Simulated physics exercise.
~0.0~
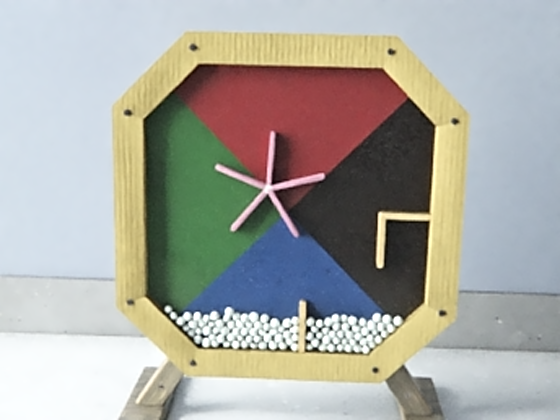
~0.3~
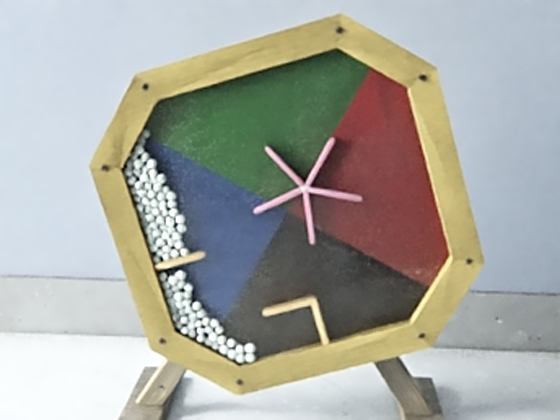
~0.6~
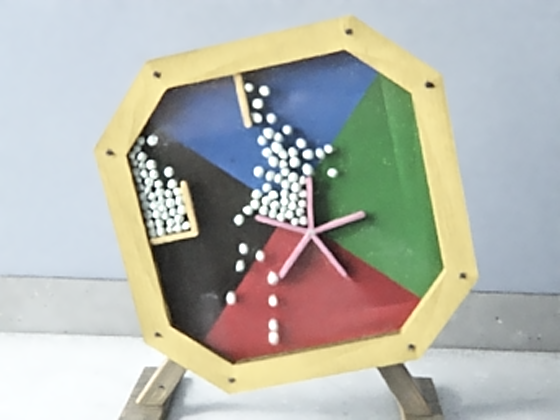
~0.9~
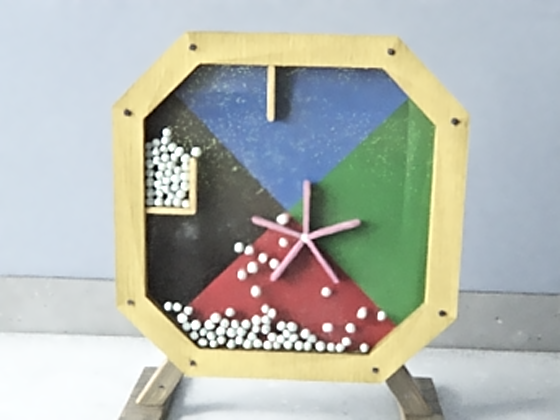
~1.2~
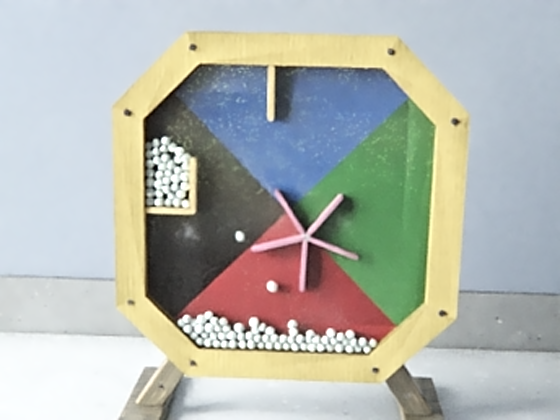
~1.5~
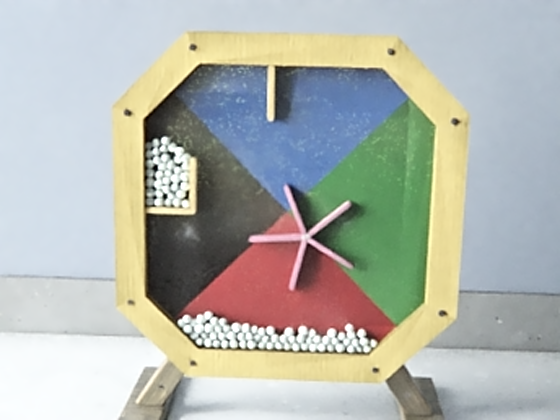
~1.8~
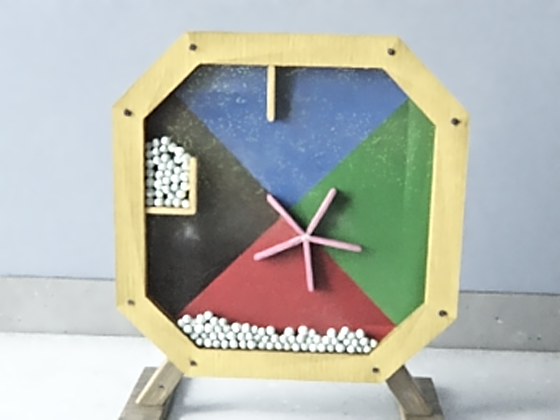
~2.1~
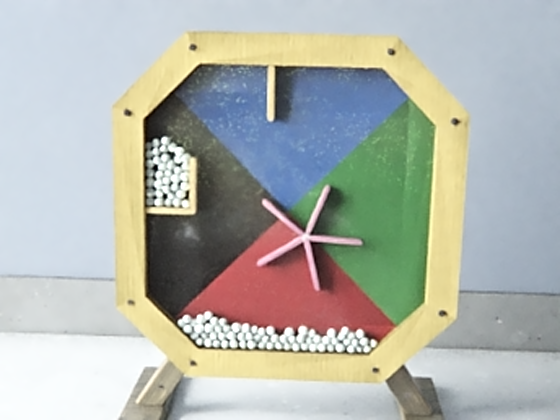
The video shows an octagonal framed box of white beads turning clockwise until upside down, the beads spilling past a pink five-armed spinner, which rotates. Most settle along the bottom in the red wedge, while the rest stay caught on a ledge in the black wedge at left.
